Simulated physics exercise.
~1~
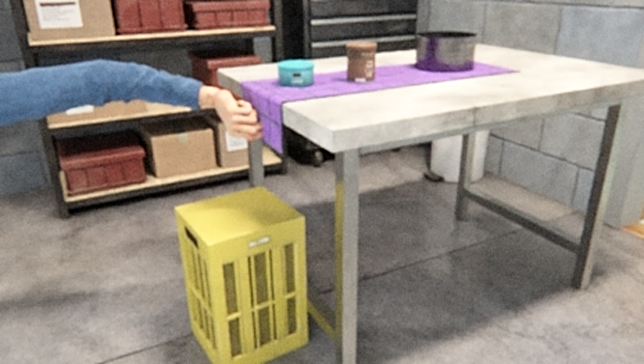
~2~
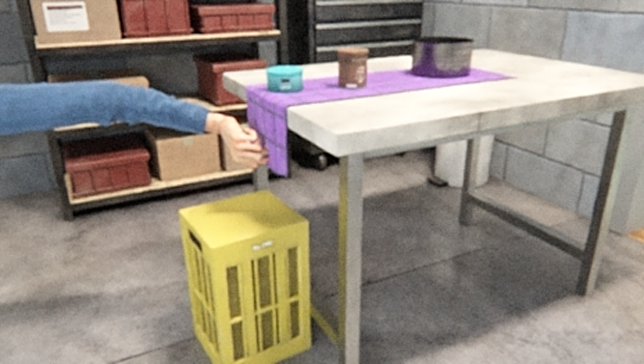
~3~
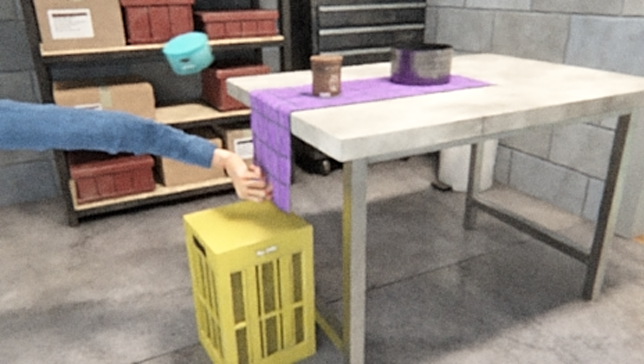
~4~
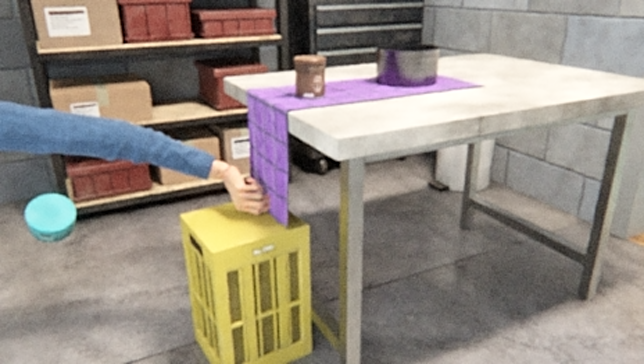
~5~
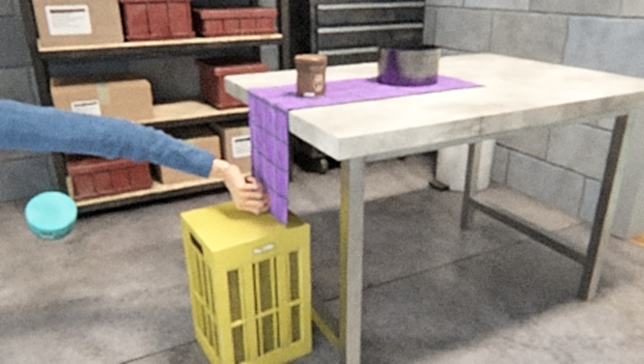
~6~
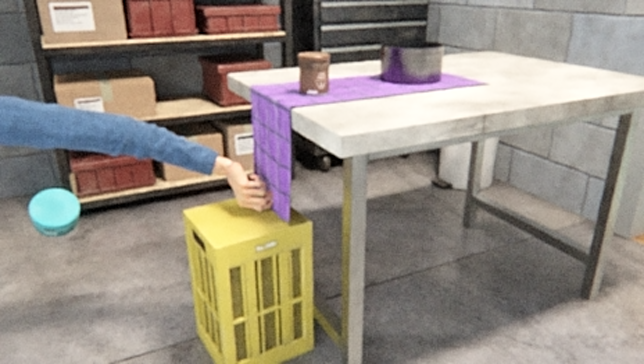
A hand slowly pulled a purple cloth down off the left end of a table until its hem reached a yellow crate, tipping a turquoise tub over the edge onto the floor, while a brown tin and a dark pot slid along but stayed up.
